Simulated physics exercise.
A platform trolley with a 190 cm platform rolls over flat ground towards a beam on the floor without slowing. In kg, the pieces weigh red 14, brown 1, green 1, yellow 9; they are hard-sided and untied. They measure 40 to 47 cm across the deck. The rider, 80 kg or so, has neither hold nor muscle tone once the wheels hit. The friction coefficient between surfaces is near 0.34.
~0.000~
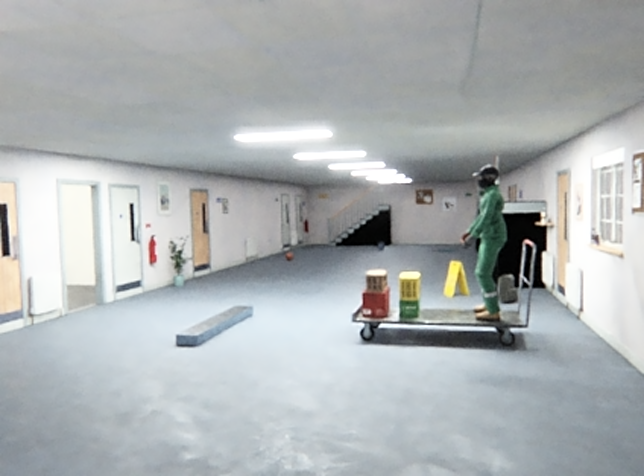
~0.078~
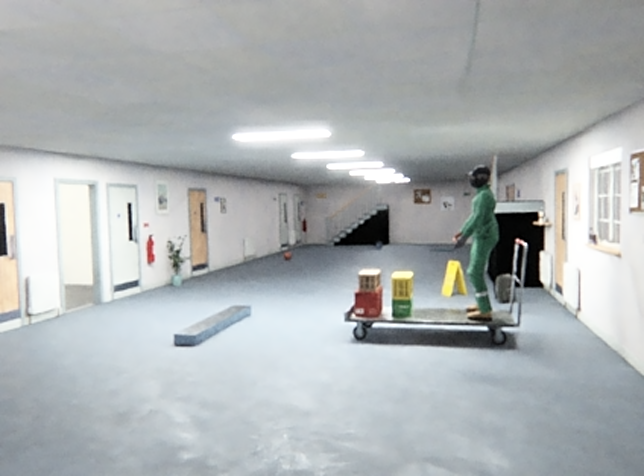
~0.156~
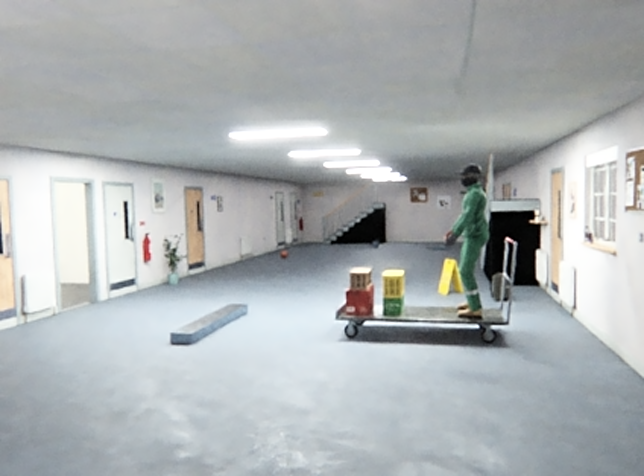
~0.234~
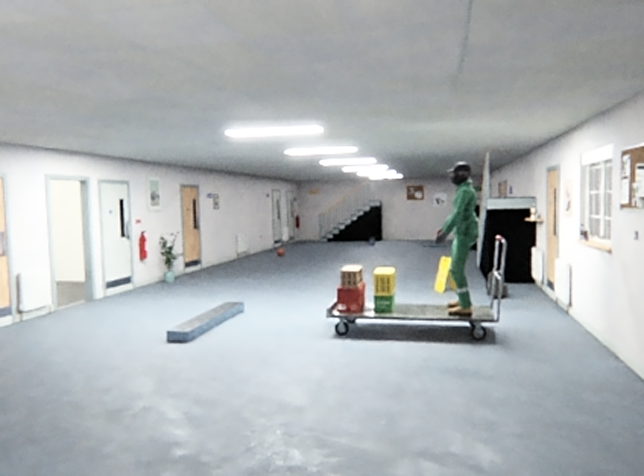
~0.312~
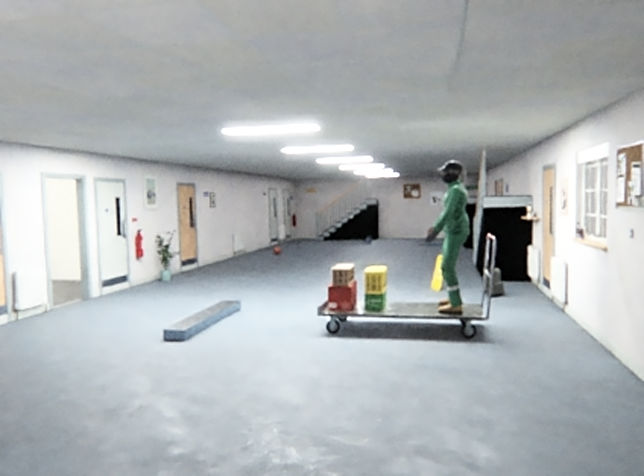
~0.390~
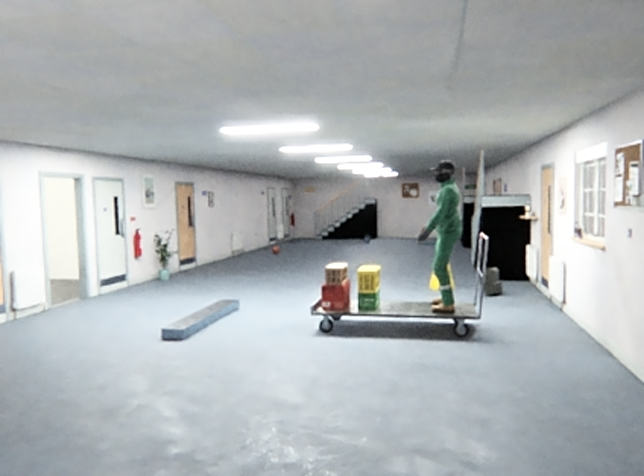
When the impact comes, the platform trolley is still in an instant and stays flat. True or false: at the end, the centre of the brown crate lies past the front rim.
False.
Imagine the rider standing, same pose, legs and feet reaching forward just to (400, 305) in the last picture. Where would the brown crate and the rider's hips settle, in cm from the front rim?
You'd see the brown one end 10 cm behind and the hips 90 cm behind the front rim.
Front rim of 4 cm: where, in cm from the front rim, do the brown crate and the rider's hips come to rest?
So the brown one ends 10 cm short of the rim, and the hips end 130 cm short of it.
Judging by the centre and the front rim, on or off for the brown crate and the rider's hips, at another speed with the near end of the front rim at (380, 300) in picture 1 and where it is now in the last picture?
With that change, brown ends up shed, while the hips end up retained.
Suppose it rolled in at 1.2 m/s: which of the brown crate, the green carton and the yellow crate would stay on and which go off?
Brown: Lost; green: Kept; yellow: Kept.
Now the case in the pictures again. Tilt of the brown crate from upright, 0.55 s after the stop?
I'd put the tilt at close to 0°.
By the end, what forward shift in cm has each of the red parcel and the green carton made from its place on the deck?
The red one ends about 5 cm forward, the green one about 15 cm.
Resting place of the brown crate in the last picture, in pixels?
Around (215, 273).
After 2.14 s the deck stops.
After 2.69 s the brown crate is 12 cm behind the rim, tilted 0°, near (215, 273) in the last picture's view.
After 3.14 s the brown crate is 12 cm behind the rim, tilted 0°, near (215, 273) in the last picture's view.
Final state at 4.2 s, nothing is past the rim; behind it, red parcel, brown crate, green carton, yellow crate and the rider's hips.
